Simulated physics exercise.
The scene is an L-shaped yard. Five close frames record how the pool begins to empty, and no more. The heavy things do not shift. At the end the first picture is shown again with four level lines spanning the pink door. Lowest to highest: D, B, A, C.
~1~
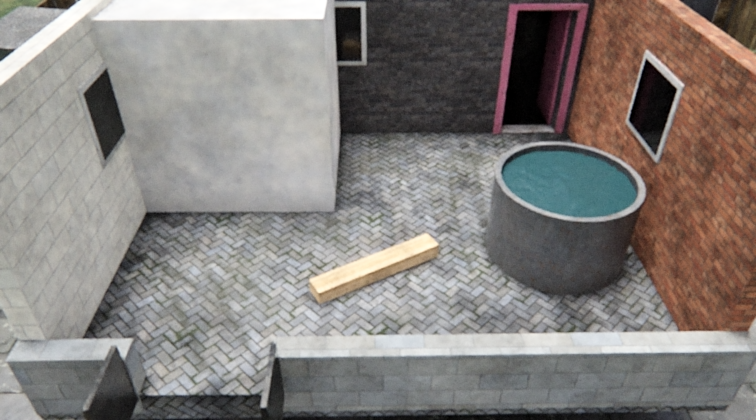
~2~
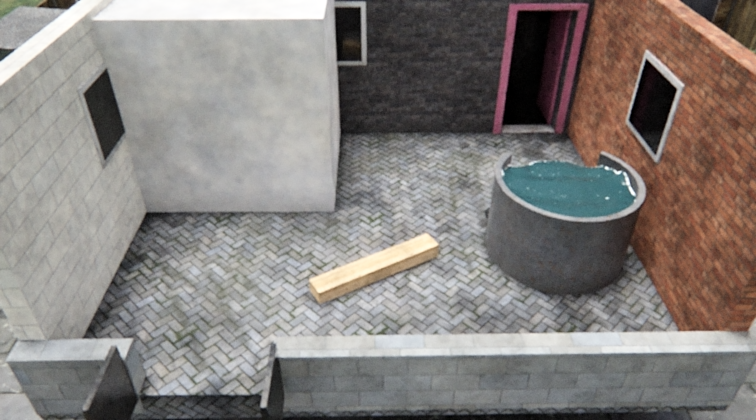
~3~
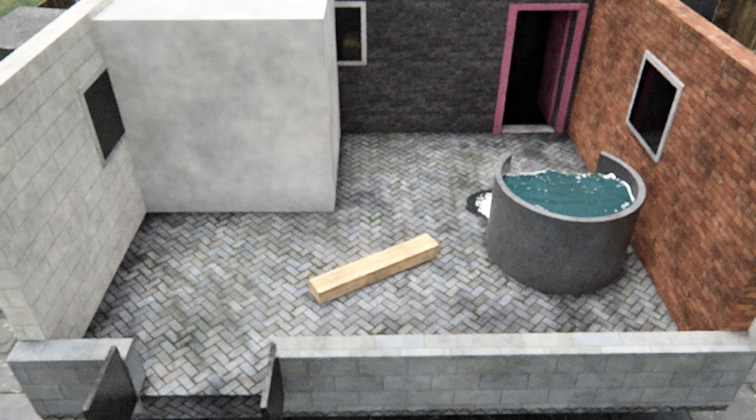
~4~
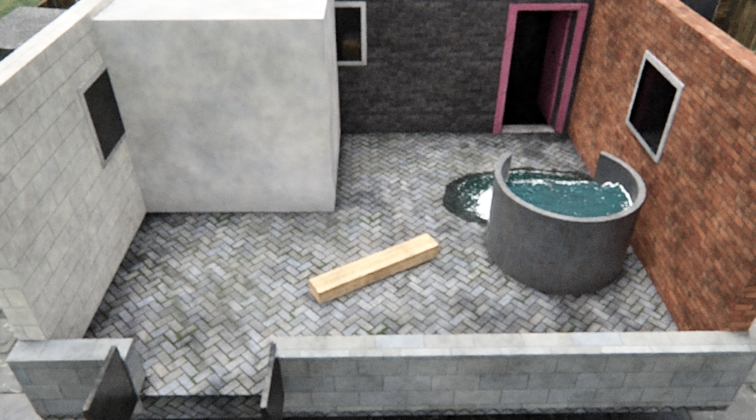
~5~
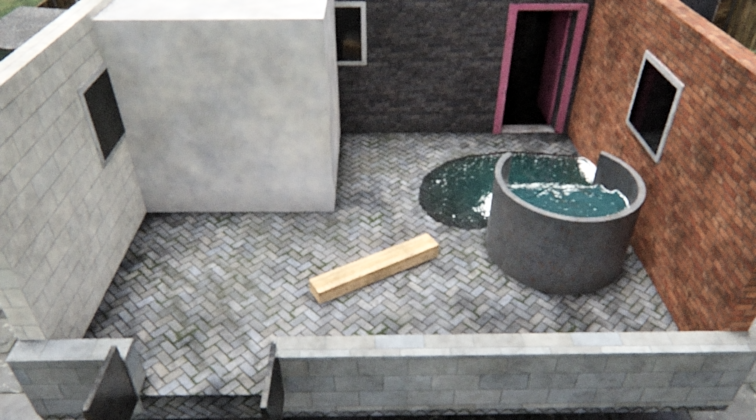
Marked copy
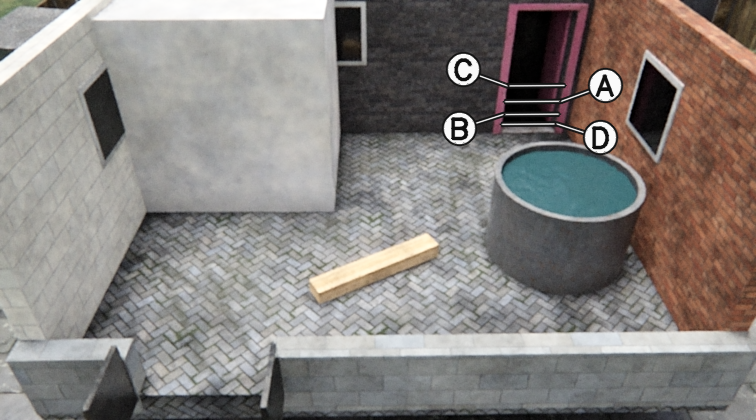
In a walled, brick-paved yard, a round grey pool of still teal water stands near a pink doorway, with a wooden beam lying beside it. The pool's back rim opens into a gap, and water pours out behind it, spreading leftward and back across the paving in a widening dark sheet.
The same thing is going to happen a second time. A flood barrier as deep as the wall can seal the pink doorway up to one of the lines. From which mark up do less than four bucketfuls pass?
Line A just does it.
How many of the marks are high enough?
Two.
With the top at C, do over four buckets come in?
No, not at all.
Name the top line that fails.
B it is.
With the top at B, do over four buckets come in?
Yes.
On the marked copy, A at (533, 101); B at (531, 114); C at (535, 85); D at (529, 124); from the bottom up D, B, A, C.
For line A, a splash gets over, under a bucket.
For line B, about 9 bucketfuls get in.
For line C, nothing gets over.
For line D, dozens of bucketfuls pour in.
